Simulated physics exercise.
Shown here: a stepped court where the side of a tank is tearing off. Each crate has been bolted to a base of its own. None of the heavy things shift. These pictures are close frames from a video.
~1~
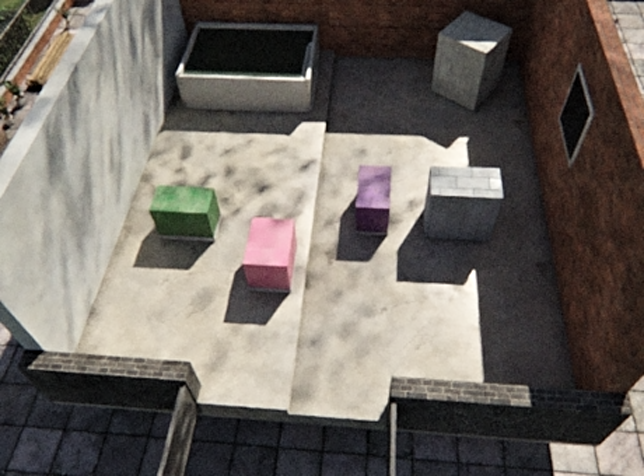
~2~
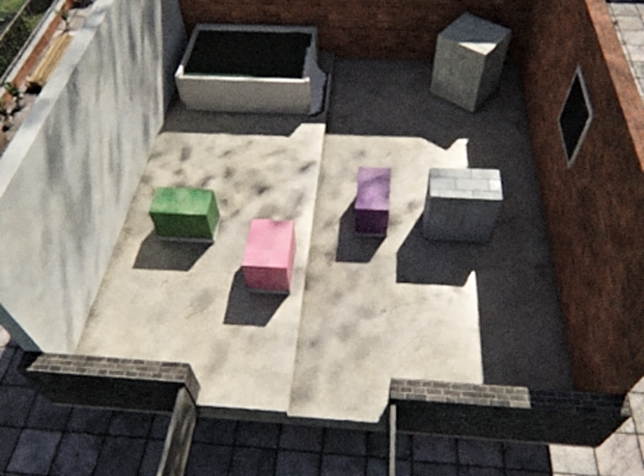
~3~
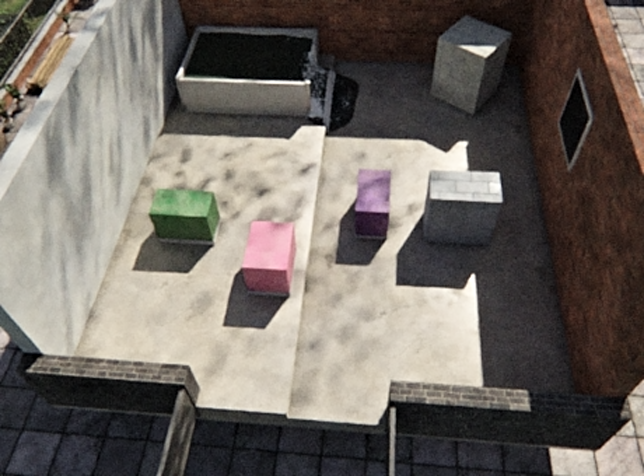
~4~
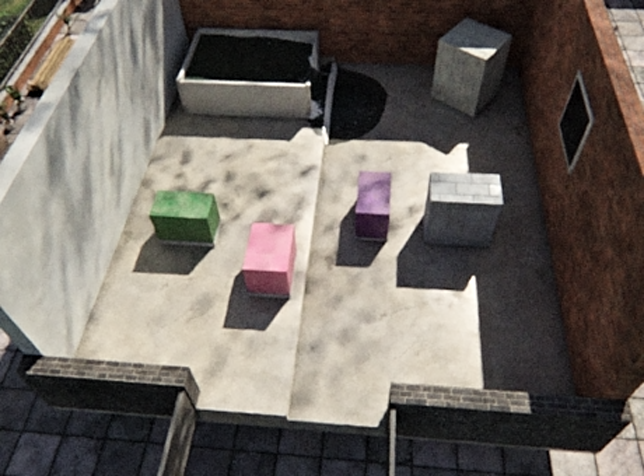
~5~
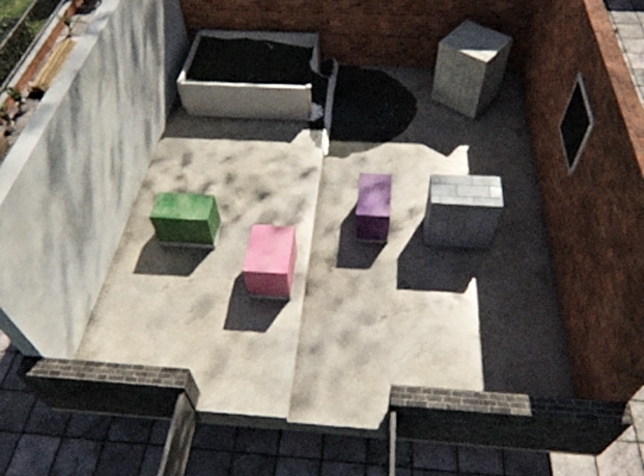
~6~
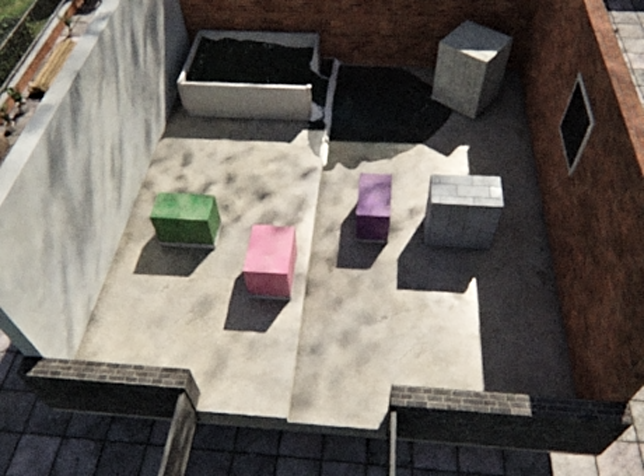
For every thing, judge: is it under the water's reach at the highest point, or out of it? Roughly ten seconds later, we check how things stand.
Purple crate: Within reach, so wet; pink crate: Out of reach, so dry; green crate: Out of reach, so dry.
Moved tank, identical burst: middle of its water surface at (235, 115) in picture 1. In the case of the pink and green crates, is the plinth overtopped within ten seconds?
Briefly, pink stays clear, while green stays clear.
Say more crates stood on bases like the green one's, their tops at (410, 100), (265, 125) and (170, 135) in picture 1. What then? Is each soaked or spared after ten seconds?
Crate one is touched by the flood; crate two avoids the flood; crate three avoids the flood.
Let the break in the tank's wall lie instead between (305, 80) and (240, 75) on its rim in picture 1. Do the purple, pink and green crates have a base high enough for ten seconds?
The purple crate is flooded, the pink crate is flooded and the green crate is flooded.
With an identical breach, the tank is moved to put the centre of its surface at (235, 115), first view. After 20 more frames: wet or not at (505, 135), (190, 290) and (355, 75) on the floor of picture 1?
The first spot is inundated, the second not reached, and the third not reached.
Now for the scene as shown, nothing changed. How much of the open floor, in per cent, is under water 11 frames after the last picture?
Close to 30 percent, by my reckoning.
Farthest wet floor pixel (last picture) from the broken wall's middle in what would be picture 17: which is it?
Approximate pixel: (551, 265).
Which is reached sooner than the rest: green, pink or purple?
First to get wet: The purple crate.
A moment on, water covers 25 % of the floor; the purple crate not reached, the pink crate not reached, the green crate not reached.
Next, water covers 30 % of the floor; the purple crate water round its plinth, the pink crate not reached, the green crate not reached.
Then, water covers 45 % of the floor; the purple crate water round its plinth, the pink crate not reached, the green crate not reached.
Later, water covers 55 % of the floor; the purple crate water round its plinth, the pink crate not reached, the green crate not reached.
In the end, water covers 60 % of the floor; the purple crate was topped, the pink crate stayed above the water, the green crate stayed above the water.
